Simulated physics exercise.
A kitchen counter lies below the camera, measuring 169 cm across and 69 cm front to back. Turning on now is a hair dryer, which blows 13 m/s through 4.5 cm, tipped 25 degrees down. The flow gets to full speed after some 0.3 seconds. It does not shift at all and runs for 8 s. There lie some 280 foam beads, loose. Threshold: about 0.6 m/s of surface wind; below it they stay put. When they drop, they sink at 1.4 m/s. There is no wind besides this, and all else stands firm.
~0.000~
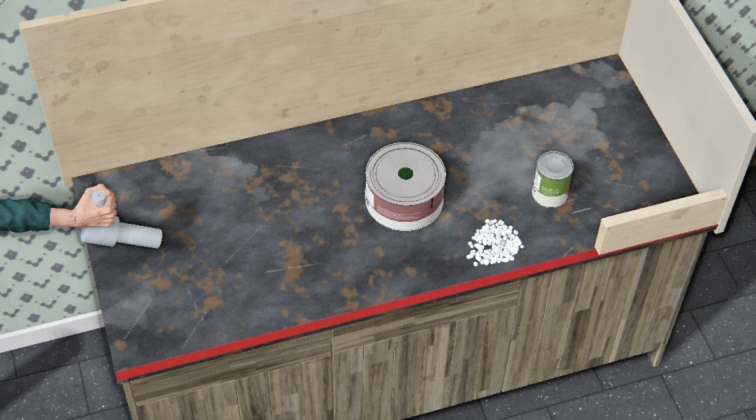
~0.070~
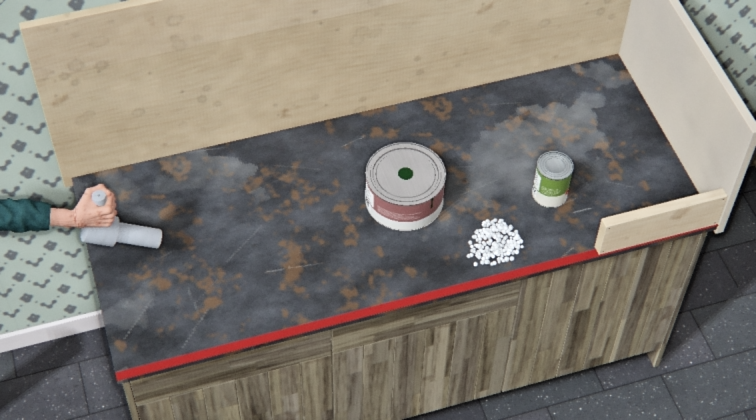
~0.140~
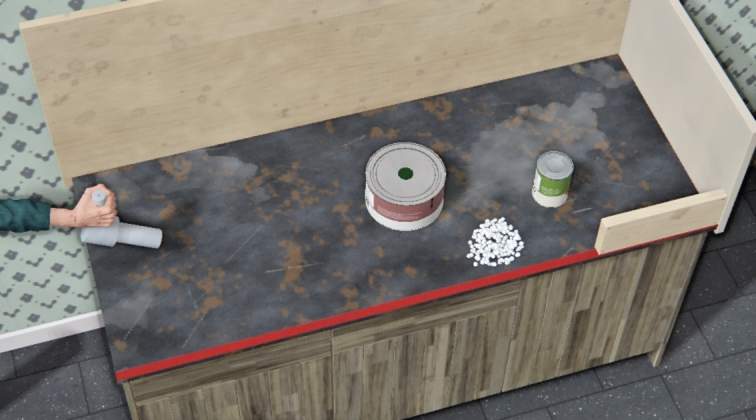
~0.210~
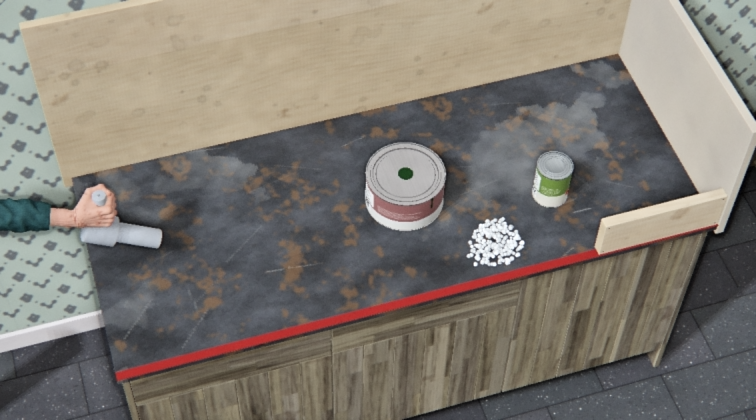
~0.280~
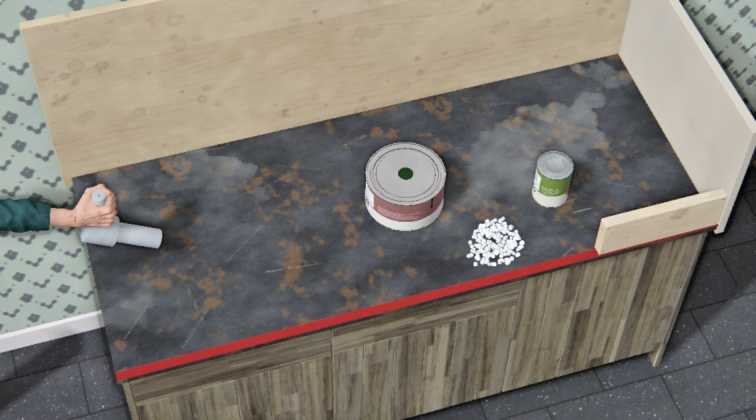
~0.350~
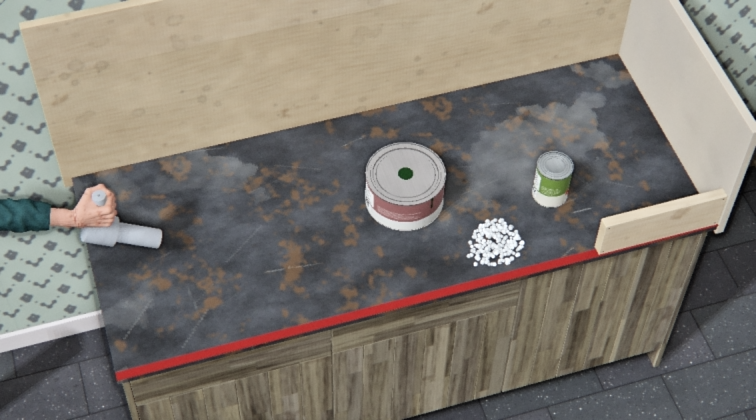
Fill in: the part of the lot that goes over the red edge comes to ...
Over a quarter.
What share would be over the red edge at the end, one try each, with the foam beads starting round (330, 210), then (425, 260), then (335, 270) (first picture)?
Try by try: About 4 per cent, 70 per cent and 100 per cent.
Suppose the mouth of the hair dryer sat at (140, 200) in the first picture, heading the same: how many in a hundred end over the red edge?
Result: Approx. 40 %.
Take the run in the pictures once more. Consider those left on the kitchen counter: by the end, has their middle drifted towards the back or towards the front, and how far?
To the far end, near enough 30 cm.
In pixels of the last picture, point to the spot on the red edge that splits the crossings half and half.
The middle crossing sits close to (557, 267) in the last picture.
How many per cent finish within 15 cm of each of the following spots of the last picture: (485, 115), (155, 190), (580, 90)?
Taking the spots one by one, around 15 %, 0 % and 2 %.
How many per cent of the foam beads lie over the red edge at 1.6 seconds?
I'd say near 40 per cent by then.
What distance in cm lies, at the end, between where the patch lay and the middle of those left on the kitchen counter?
The middle ends up about 45 cm from the start.
After 1.6 s, 59 % are on the move or not yet settled, 38 % are over the red edge; the middle of those still in play is near (658, 126).
After 2.6 s, 59 % are on the move or not yet settled, 38 % are over the red edge; the middle of those still in play is near (636, 108).
After 4.4 s, 59 % are on the move or not yet settled, 38 % are over the red edge; the middle of those still in play is near (597, 126).
After 8.0 s, at the end, 38 % are over the red edge; the middle of those still in play is near (570, 135).
